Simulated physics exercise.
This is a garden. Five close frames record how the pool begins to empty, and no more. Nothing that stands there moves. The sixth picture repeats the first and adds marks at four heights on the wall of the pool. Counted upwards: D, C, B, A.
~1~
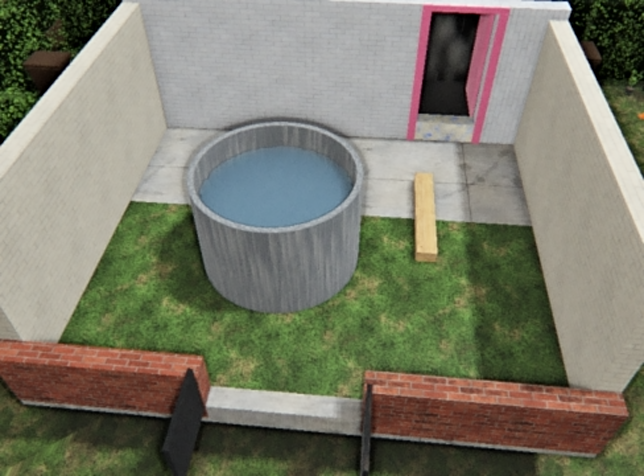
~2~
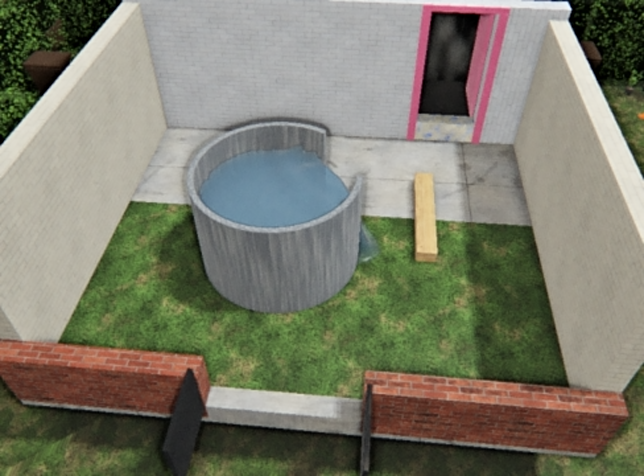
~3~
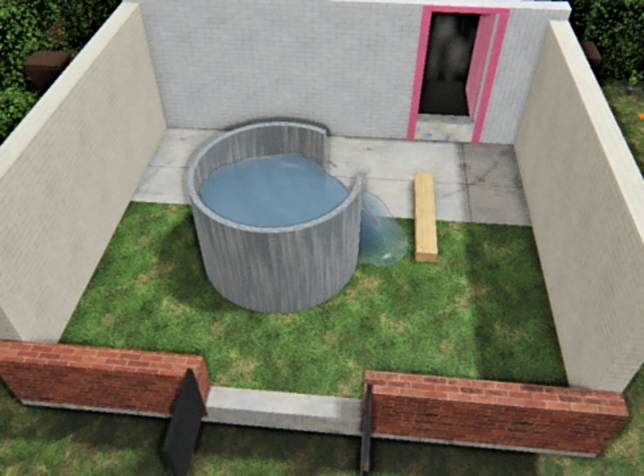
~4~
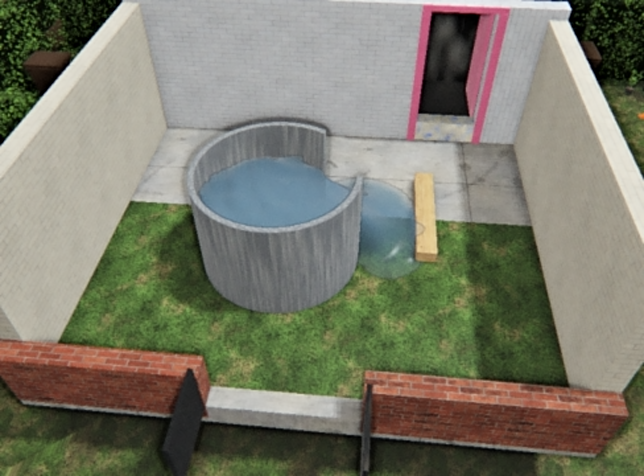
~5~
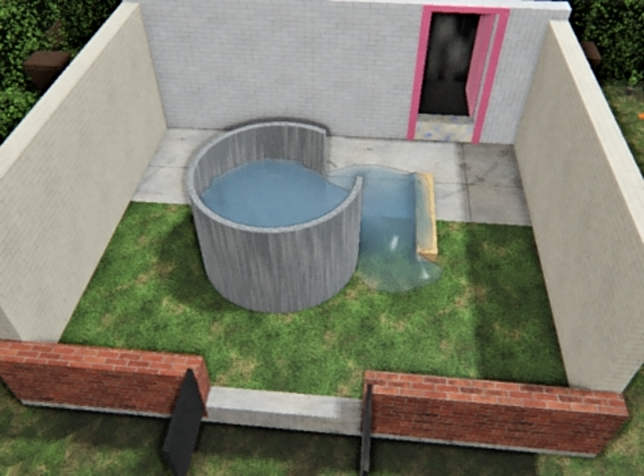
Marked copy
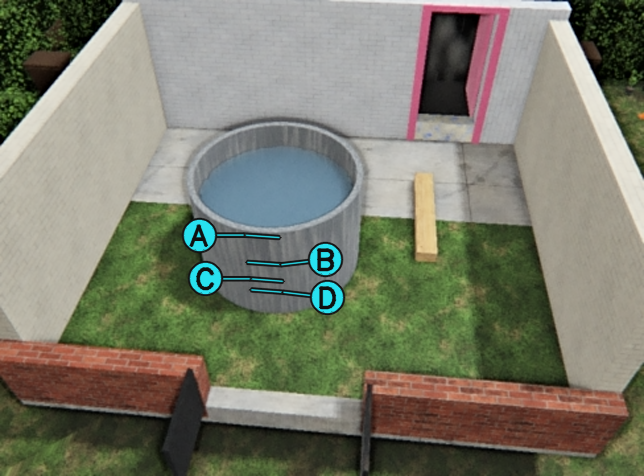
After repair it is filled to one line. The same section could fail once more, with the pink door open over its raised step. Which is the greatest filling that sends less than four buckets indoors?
Use level B.
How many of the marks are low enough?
Three of the four.
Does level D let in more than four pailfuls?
No, that is safe.
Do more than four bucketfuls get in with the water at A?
Yes.
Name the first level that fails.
It is A.
In cyan, A at (261, 236); B at (264, 263); C at (266, 280); D at (267, 291); from the bottom up D, C, B, A.
Choosing A, about 11 bucketfuls get in.
Choosing B, a bucket or two gets in.
Choosing C, nothing gets over.
Choosing D, nothing gets over.
